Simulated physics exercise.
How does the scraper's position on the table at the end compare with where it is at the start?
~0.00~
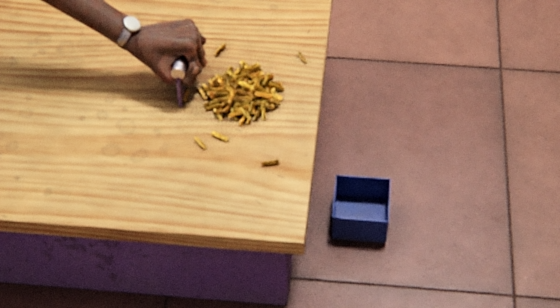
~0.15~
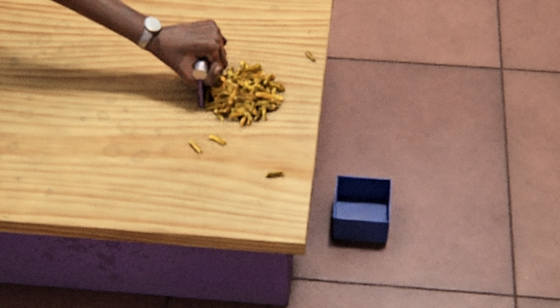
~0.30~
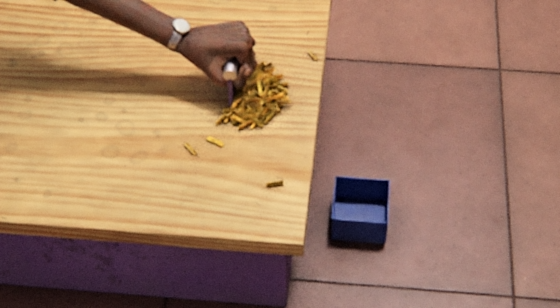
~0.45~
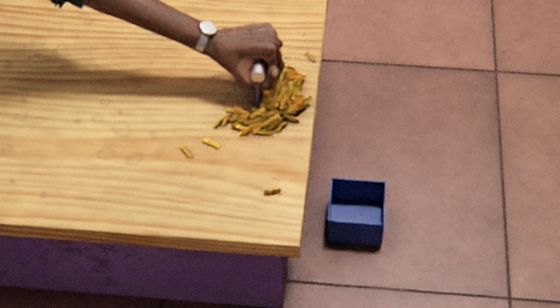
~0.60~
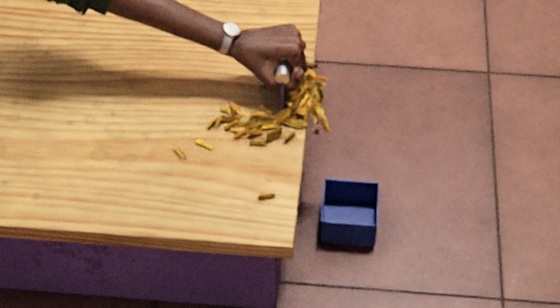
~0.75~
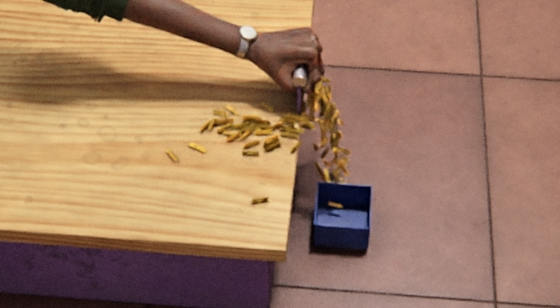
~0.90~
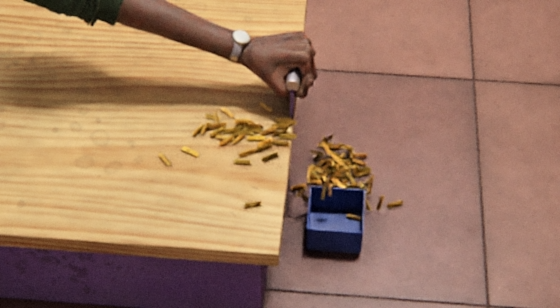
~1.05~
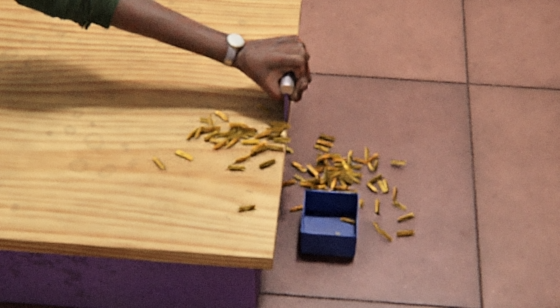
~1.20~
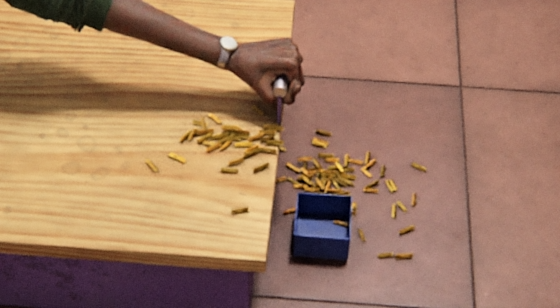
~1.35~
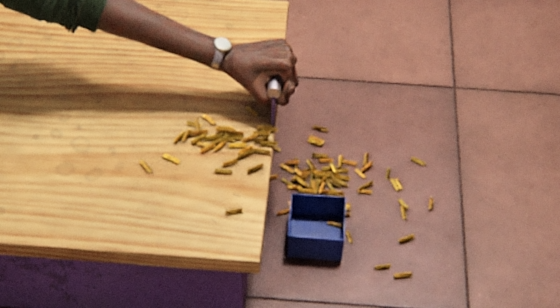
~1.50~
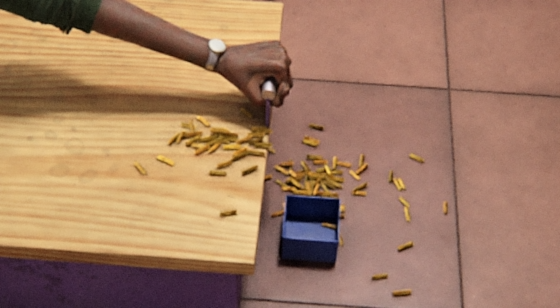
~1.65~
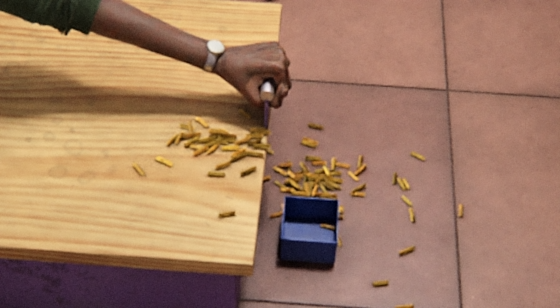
At the start the scraper is well in from the table's right edge, on the left side of the heap. By the end it has moved to the right and rests at that edge.
